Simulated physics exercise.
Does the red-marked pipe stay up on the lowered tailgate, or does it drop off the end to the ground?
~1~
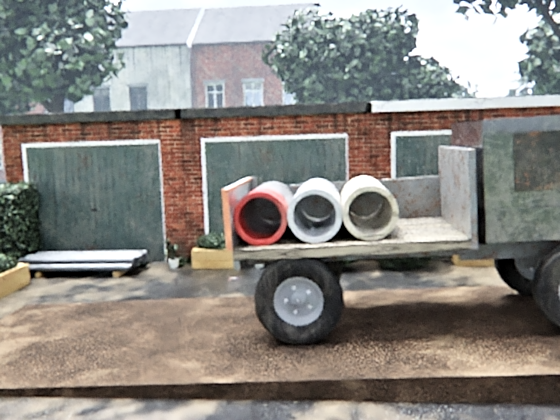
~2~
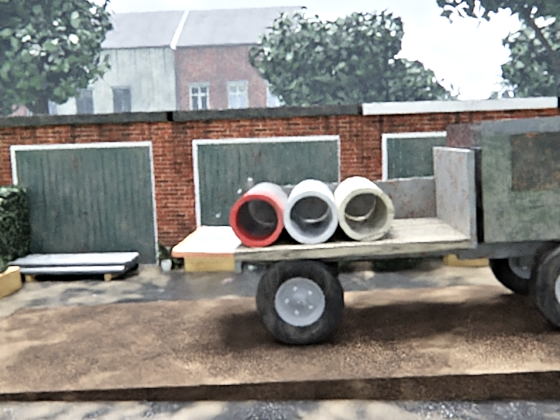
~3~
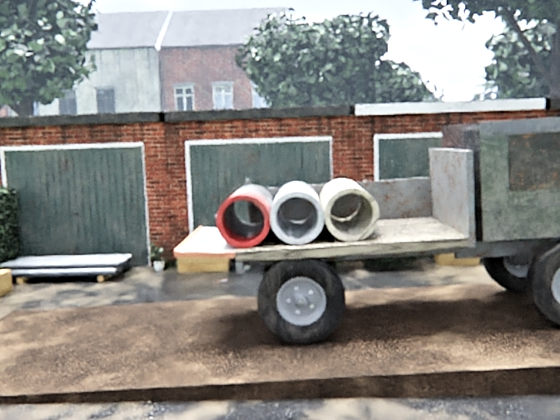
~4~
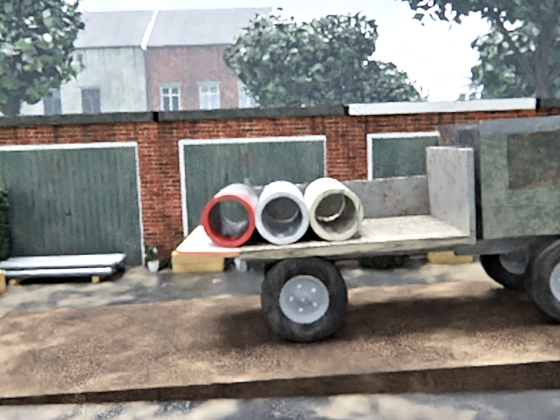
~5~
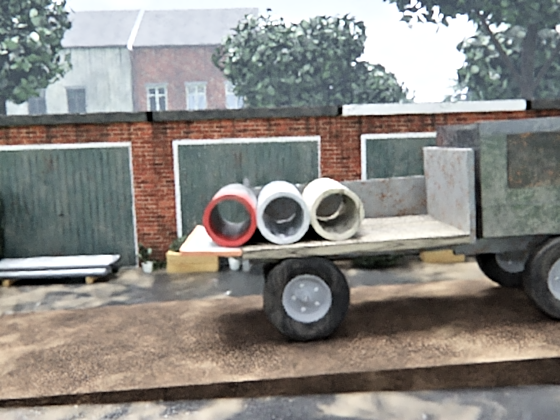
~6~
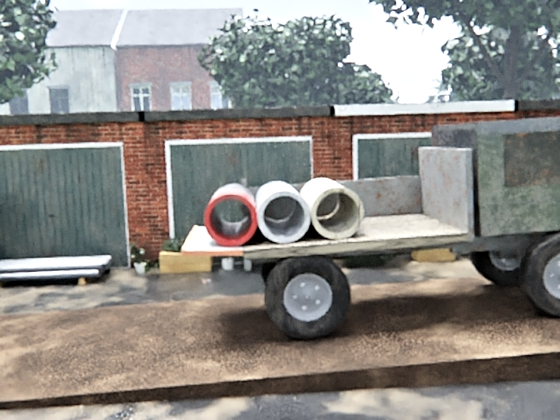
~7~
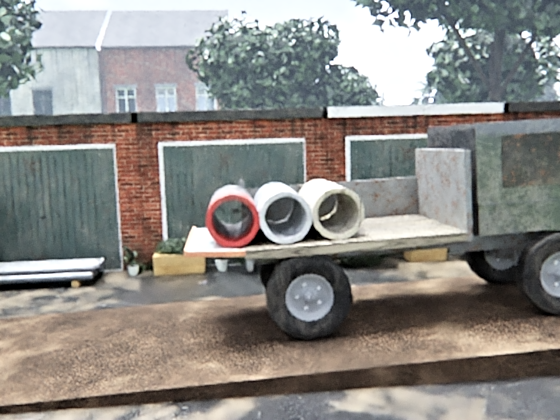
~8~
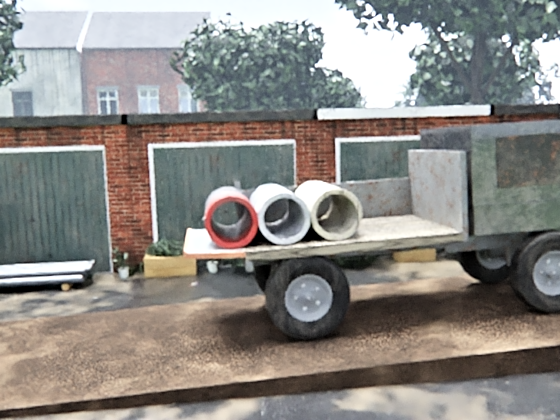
It stays up, coming to rest on the lowered tailgate with the other two pipes close beside it.
